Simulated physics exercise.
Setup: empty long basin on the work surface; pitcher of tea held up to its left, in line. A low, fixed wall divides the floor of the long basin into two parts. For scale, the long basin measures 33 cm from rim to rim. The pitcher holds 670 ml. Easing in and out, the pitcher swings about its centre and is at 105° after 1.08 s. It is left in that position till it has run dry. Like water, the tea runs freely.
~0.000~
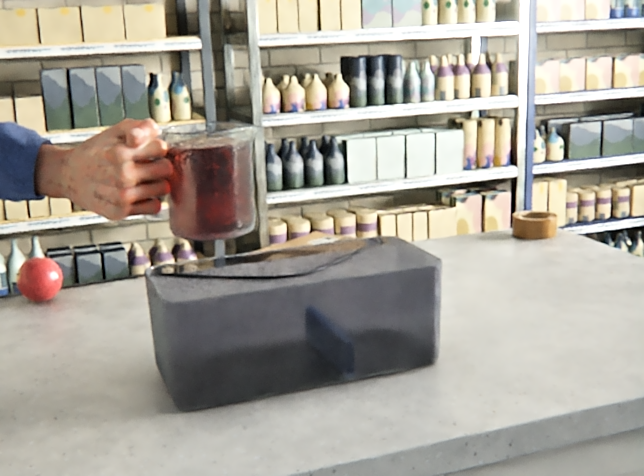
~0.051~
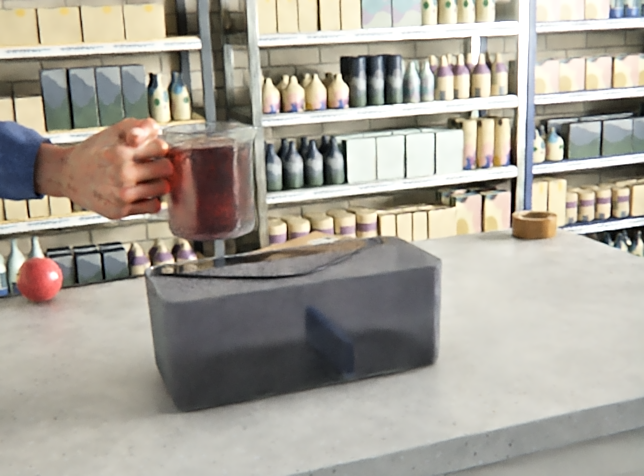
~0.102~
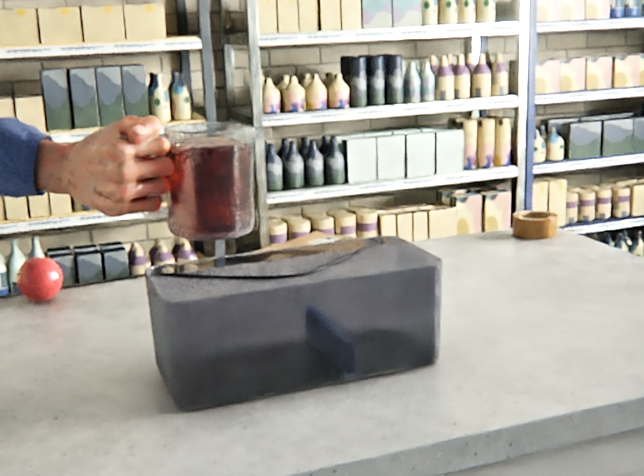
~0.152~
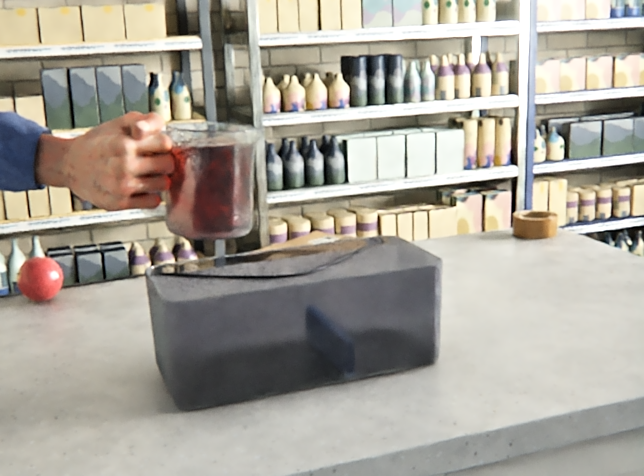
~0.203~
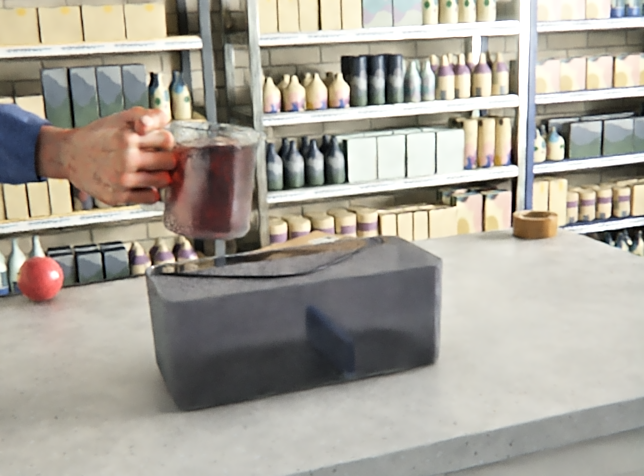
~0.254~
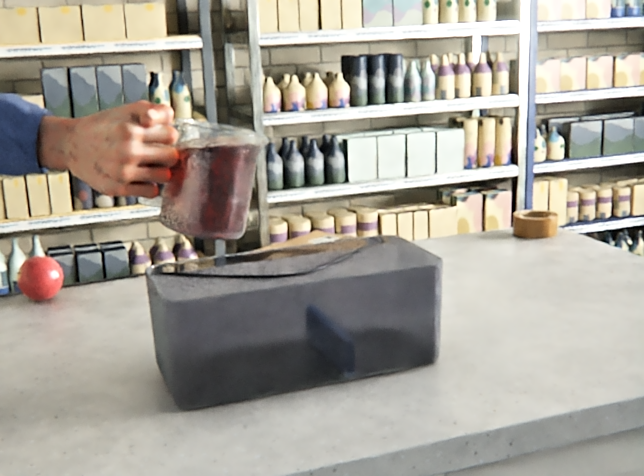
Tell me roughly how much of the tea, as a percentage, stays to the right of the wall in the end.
Around 51 per cent stays on the right.
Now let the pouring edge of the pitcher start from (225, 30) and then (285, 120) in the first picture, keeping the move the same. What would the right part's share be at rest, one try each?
Roughly 35 per cent the first time and 90 per cent the second.
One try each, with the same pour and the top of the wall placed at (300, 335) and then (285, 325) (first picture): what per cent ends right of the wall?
In turn about 95 and 95 per cent.
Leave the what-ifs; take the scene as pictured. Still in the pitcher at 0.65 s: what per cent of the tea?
Roughly 80 per cent.
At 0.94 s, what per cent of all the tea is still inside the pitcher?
About 28 per cent.
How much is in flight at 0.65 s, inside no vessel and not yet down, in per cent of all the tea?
Near 14 in a hundred.
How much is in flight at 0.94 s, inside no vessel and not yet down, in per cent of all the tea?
Around 16 percent of the liquid.
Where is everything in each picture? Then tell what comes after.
In the first frame, it leans 0°; its right rim is at (259, 125); the tea meets the walls at (166, 147) and (245, 140); the long basin's rim runs from (154, 286) to (418, 249); the wall's top is at (327, 324).
In the second frame, it leans 1°; its right rim is at (259, 126); the tea meets the walls at (166, 147) and (246, 140).
In the third frame, it leans 2°; its right rim is at (261, 127); the tea meets the walls at (168, 146) and (248, 141).
In the fourth frame, it leans 5°; its right rim is at (264, 129); the tea meets the walls at (170, 146) and (250, 141).
In the fifth frame, it leans 9°; its right rim is at (267, 133); the tea meets the walls at (171, 147) and (253, 141).
In the sixth frame, it leans 14°; its right rim is at (270, 138); the tea meets the walls at (173, 147) and (257, 142).
Then, 0.65 s in, the tilt is 69° and 81 per cent is still to pour, 1 is left of the wall and 4 right of it.
Then, 0.94 s in, the tilt is 101° and 29 per cent is still to pour, 16 is left of the wall and 39 right of it.
Then, 1.25 s in, the tilt is 105° and 3 per cent is still to pour, 43 is left of the wall and 51 right of it.
Then, 1.58 s in, the tilt is 105° and 0 per cent is still to pour, 48 is left of the wall and 51 right of it.
Finally, 48 per cent lies left of the wall, 51 right of it and 0 outside.
